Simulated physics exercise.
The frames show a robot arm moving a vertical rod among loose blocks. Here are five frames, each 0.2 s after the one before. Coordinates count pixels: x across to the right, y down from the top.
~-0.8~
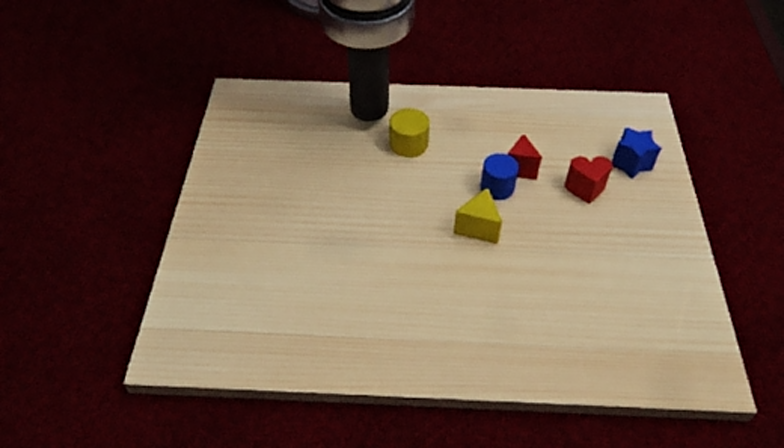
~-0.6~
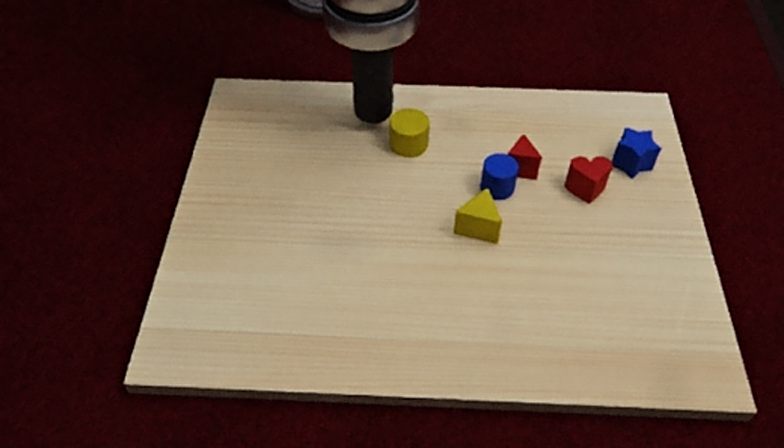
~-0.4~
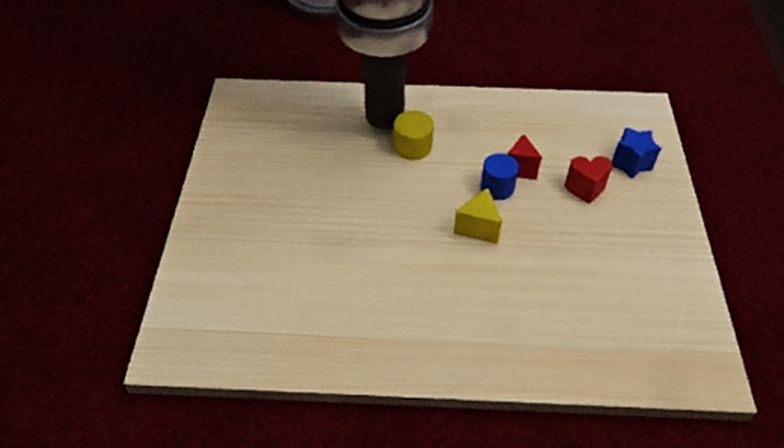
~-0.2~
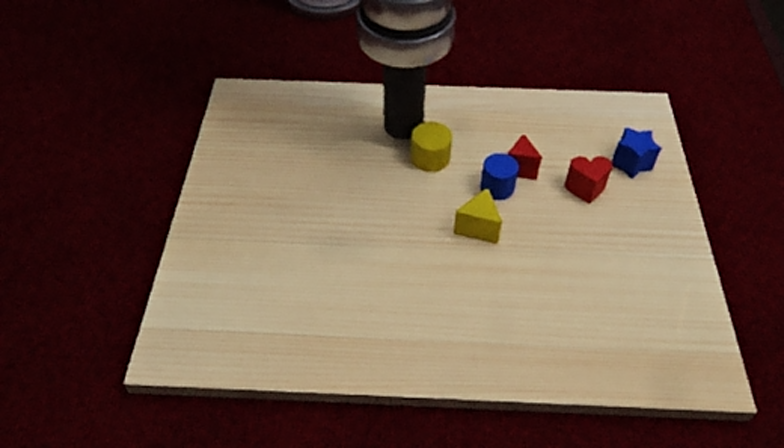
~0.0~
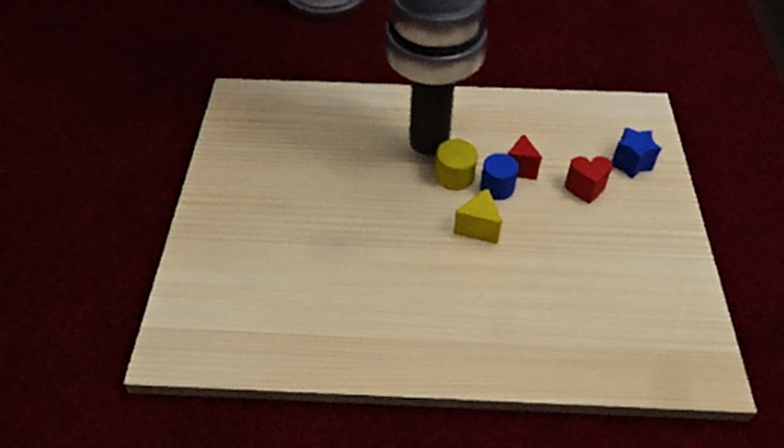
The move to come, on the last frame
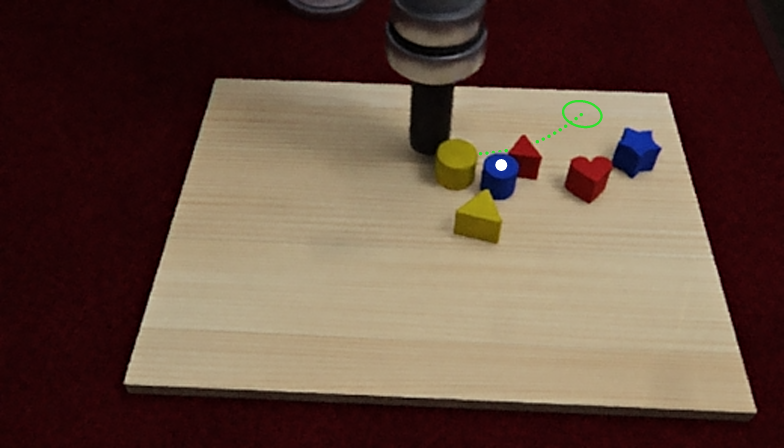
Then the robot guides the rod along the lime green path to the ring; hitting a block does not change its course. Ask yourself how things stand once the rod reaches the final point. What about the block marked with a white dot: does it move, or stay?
Shifted out of place.
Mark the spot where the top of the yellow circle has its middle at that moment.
Near (475, 161).
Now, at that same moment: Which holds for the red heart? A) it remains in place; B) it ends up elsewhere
That would be A.
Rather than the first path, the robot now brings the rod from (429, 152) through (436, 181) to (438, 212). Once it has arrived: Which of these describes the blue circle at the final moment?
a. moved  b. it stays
a
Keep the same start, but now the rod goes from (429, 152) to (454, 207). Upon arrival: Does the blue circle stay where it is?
I believe not.
The line goes from (429, 152) over (489, 153) and (543, 139) to (582, 114); the dot is on the blue circle.
What follows on the original path. One third of the way, rod (491, 143); yellow circle (475, 161); blue circle (513, 172).
Two thirds of the way, rod (545, 129); yellow circle (475, 161); blue circle (513, 172); red triangular piece (535, 147), turned 40° clockwise.
At the end, rod (585, 104); yellow circle (475, 161); blue circle (513, 172); red triangular piece (535, 147), turned 40° clockwise; red heart unmoved.
